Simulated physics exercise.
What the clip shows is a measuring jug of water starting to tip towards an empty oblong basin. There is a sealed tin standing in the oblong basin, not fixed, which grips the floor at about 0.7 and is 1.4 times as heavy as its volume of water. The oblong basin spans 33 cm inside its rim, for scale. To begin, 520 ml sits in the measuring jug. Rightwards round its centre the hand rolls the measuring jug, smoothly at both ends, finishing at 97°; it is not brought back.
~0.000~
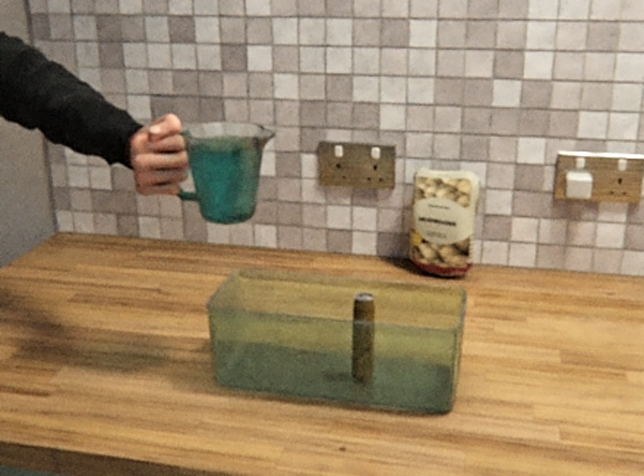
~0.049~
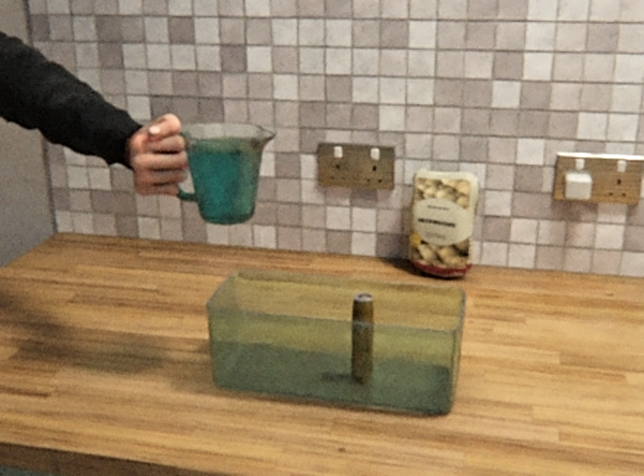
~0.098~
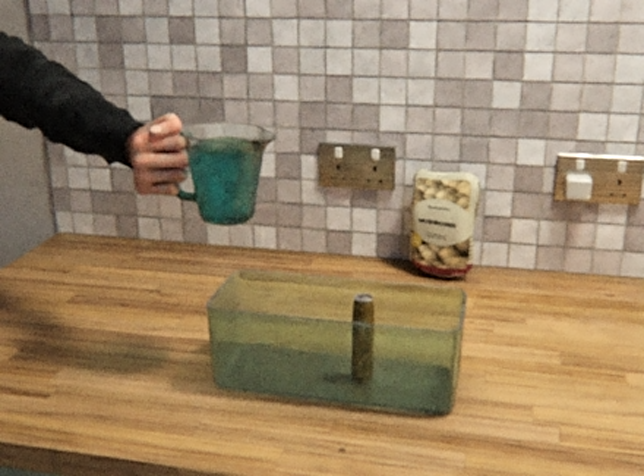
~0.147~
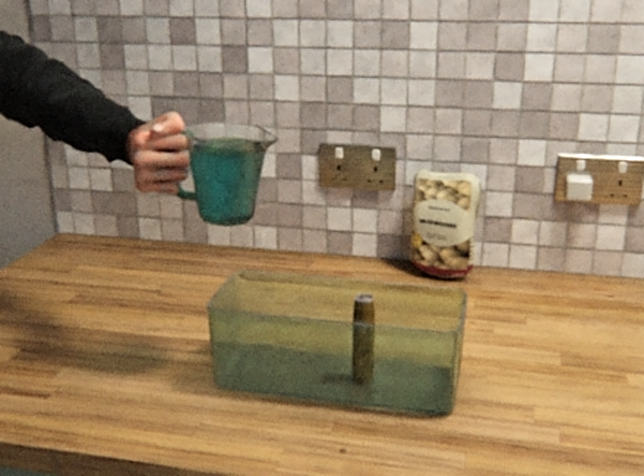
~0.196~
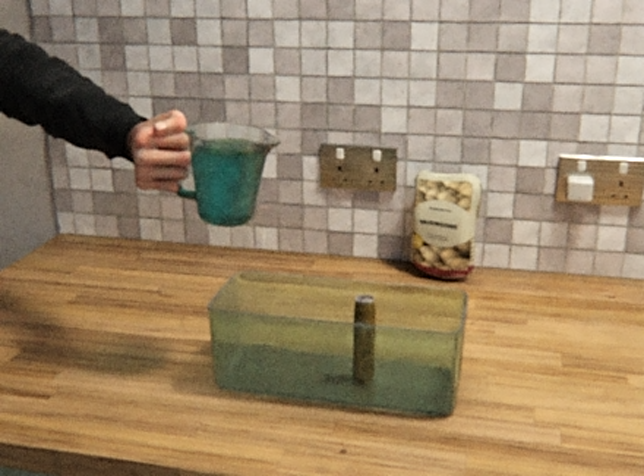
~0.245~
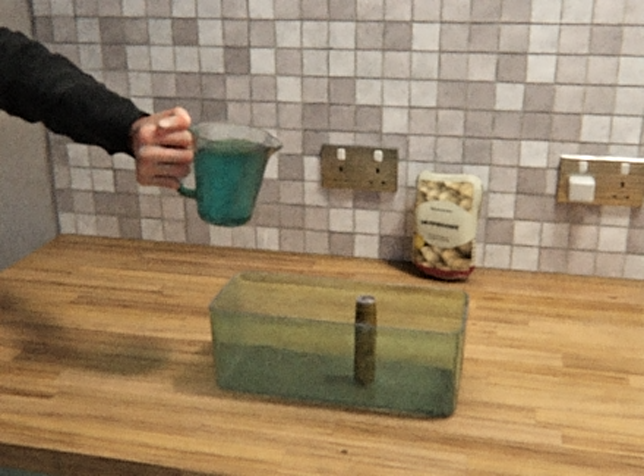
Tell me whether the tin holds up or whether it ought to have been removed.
The tin holds up.
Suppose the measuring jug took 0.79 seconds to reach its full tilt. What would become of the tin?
Then the tin does not tip.
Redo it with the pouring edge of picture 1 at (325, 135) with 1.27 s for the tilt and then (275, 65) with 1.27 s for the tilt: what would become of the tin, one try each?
In the first try it remains standing; in the second it comes down.
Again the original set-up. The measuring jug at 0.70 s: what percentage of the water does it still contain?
Fraction remaining: Approx. 82 per cent.
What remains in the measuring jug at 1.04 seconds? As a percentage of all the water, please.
About 32 percent.
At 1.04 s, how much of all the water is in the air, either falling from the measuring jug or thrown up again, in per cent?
Some 22 % is up in the air.
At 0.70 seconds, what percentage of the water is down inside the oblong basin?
Around 3 percent.
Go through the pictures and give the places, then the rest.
In the first frame, tilt 0°; pouring edge (275, 134); surface from (192, 141) to (262, 145); the oblong basin's rim runs from (221, 288) to (464, 310); the tin's top is at (364, 300).
In the second frame, tilt 0°; pouring edge (275, 136); surface from (192, 142) to (262, 146).
In the third frame, tilt 1°; pouring edge (276, 137); surface from (192, 142) to (262, 147).
In the fourth frame, tilt 3°; pouring edge (278, 139); surface from (194, 143) to (264, 147).
In the fifth frame, tilt 6°; pouring edge (281, 142); surface from (197, 144) to (267, 149).
In the sixth frame, tilt 9°; pouring edge (284, 146); surface from (199, 144) to (272, 149).
Then, 0.70 s in, the tilt is 57° and 81 per cent is still to pour; the tin stands where it began.
Then, 1.04 s in, the tilt is 89° and 31 per cent is still to pour; the tin stands where it began.
Then, 1.39 s in, the tilt is 97° and 2 per cent is still to pour; the tin stands where it began.
Then, 1.77 s in, the tilt is 97° and 0 per cent is still to pour; the tin stands where it began.
Finally, the tin stands where it began.
